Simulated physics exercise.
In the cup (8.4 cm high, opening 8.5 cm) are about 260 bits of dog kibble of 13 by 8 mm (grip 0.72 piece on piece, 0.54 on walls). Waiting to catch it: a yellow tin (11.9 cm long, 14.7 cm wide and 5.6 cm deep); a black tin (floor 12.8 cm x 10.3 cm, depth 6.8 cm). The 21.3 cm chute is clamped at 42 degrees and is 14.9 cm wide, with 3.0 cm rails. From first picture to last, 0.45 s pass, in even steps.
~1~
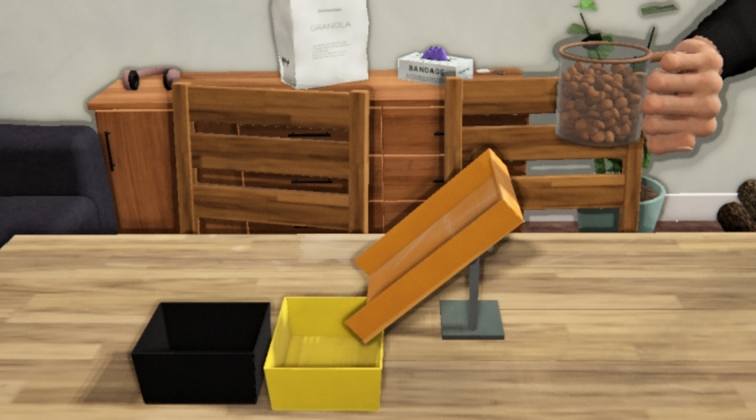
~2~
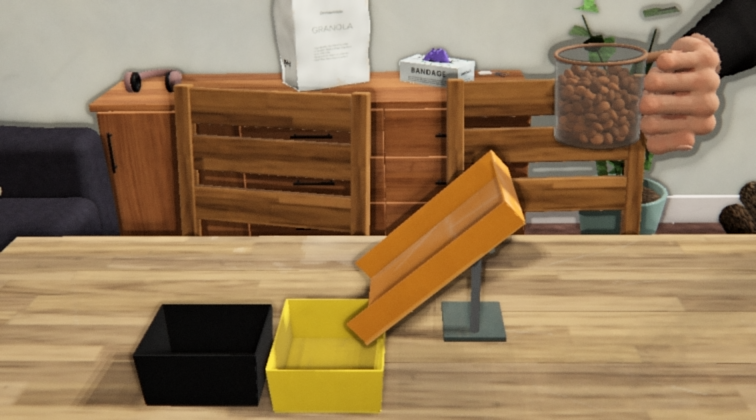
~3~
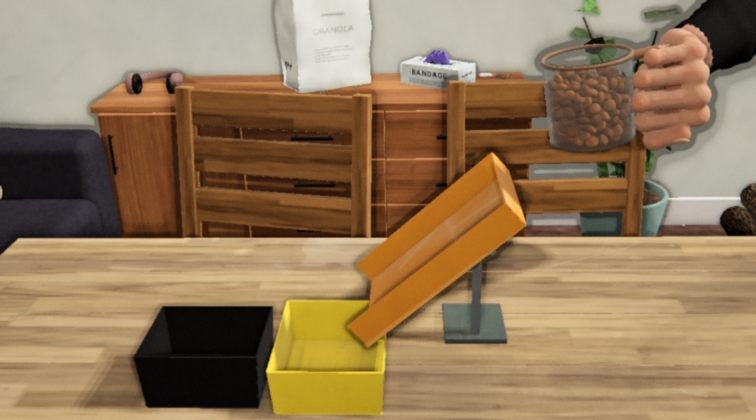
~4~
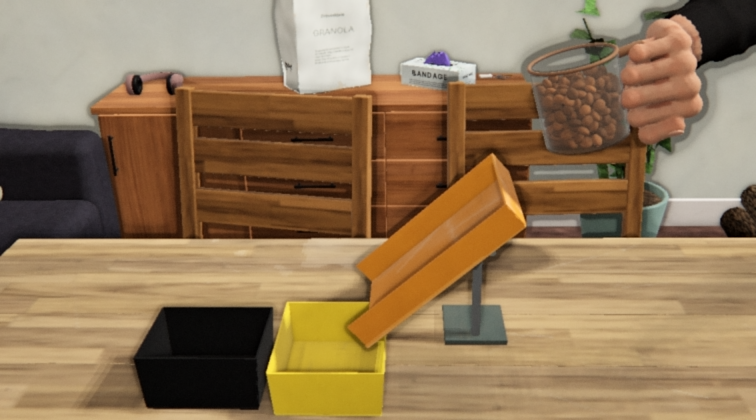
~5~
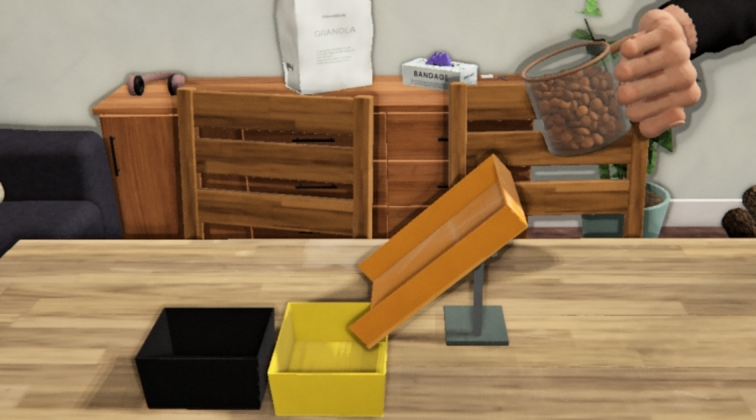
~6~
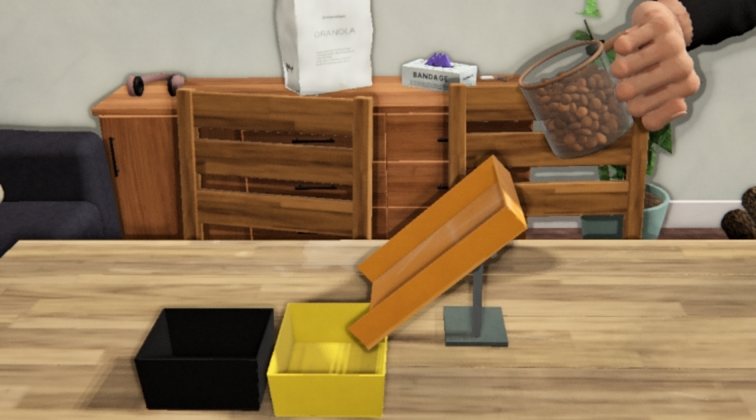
A hand at the upper right holds a clear cup of brown dog kibble above an orange chute that slopes down to the left on a stand, in a room seen from across a wooden table. A yellow tin sits under the chute's low end beside a black tin, with chairs and a cabinet behind. The hand shifts the cup slightly left and tilts it leftward, while the view stays almost still.
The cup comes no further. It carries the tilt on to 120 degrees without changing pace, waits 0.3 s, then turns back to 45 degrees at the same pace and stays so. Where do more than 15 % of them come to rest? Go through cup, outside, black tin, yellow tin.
In the cup: No; outside everything: Yes; in the black tin: No; in the yellow tin: No.
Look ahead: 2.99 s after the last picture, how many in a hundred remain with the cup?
About 0 per cent.
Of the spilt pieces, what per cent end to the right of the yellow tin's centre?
Roughly 100 per cent.
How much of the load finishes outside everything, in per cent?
About 95 per cent.
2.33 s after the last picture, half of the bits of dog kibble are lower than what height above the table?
About 0 cm.
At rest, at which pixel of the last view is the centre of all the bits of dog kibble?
Around (556, 382).
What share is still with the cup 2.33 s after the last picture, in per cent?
Some 0 per cent of the load.
Then, 0.90 s after the last picture, tilt 92 degrees; cup 95 %, slope 5 %; middle of all pieces near (580, 110).
Then, 1.64 s after the last picture, tilt 120 degrees; outside 55 %, cup 10 %, slope 25 %; middle of all pieces near (556, 311).
Then, 2.33 s after the last picture, tilt 77 degrees; outside 95 %, yellow tin 5 %; middle of all pieces near (556, 374).
Then, 2.99 s after the last picture, tilt 45 degrees; outside 95 %, yellow tin 5 %; middle of all pieces near (557, 374).
In the end, outside 95 %, cup 0 %, slope 0 %, black tin 0 %, yellow tin 5 %.
